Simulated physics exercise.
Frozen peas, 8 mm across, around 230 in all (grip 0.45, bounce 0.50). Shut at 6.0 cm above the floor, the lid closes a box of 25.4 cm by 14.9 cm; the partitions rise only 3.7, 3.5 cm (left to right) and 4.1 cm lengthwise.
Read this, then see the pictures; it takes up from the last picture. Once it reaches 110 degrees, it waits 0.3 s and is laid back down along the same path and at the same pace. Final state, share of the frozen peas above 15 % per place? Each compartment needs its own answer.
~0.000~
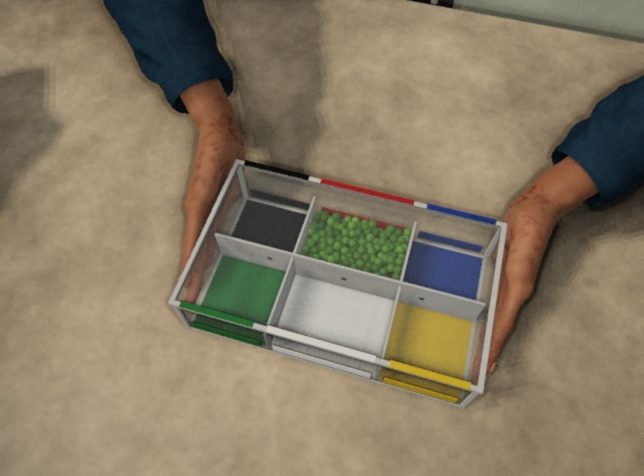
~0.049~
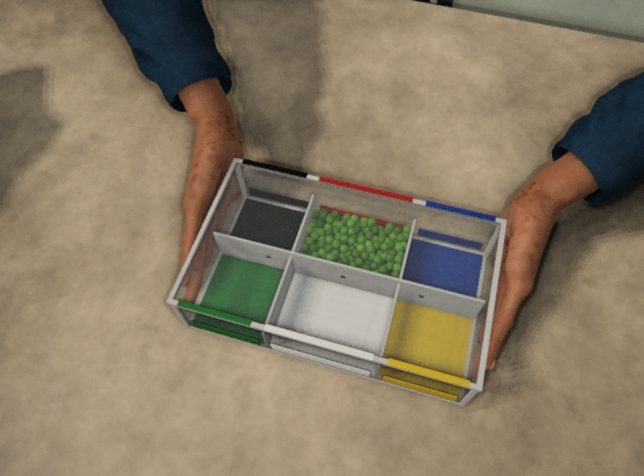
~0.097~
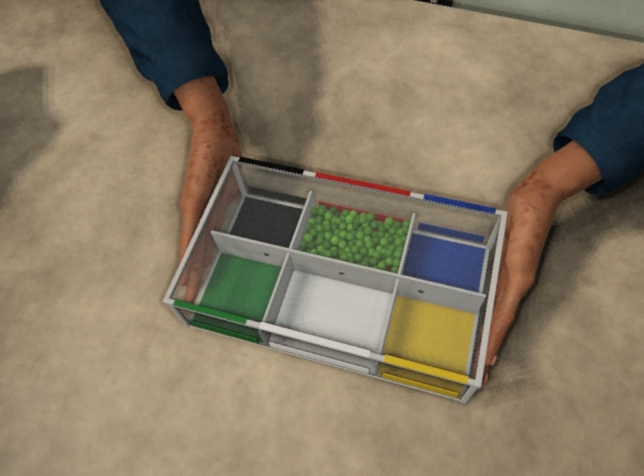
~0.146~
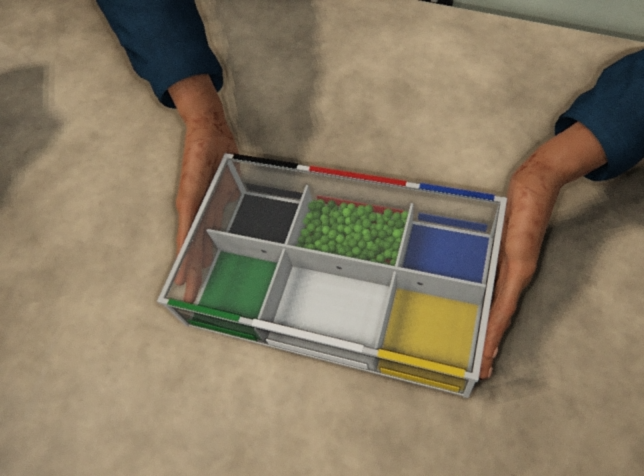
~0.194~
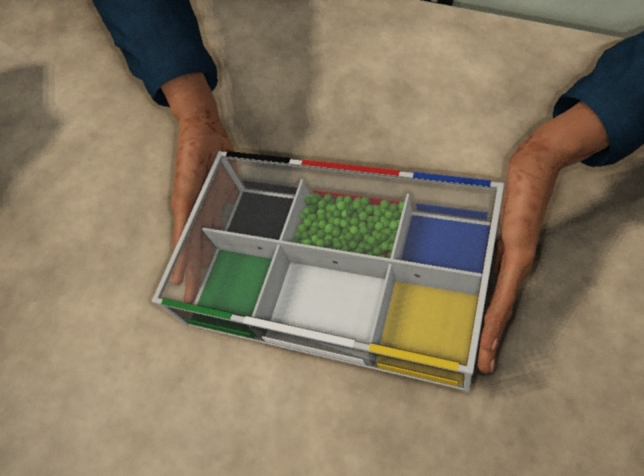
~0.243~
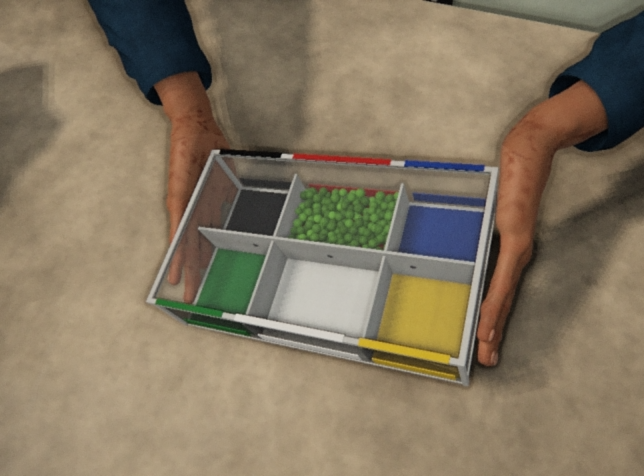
Red compartment N, blue compartment N, green compartment Y, yellow compartment N, white compartment N, black compartment Y.
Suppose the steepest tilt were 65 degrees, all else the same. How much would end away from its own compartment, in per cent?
I'd estimate around 15 per cent.
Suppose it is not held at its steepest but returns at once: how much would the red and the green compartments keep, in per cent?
Result - red: 5 %; green: 60 %.
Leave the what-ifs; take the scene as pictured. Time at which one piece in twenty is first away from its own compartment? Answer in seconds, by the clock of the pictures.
That happens at about 0.90 s on the clock.
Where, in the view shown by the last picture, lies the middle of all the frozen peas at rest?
Centre at rest, approx.: (236, 272) px.
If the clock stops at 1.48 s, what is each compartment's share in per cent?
Shares - red: 15, blue: 0, green: 45, yellow: 0, white: 0, black: 40.
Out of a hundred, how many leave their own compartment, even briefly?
Around 100 percent.
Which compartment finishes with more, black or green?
It's the green one that holds more.
Then, at 1.48 s, tilt 110 degrees; red 15 %, green 45 %, black 40 %.
After 2.30 s, tilt 57 degrees; green 60 %, black 40 %.
After 3.14 s, tilt 0 degrees; green 65 %, black 35 %.
By 3.9 s all is still; red 0 %, blue 0 %, green 65 %, yellow 0 %, white 0 %, black 35 %.
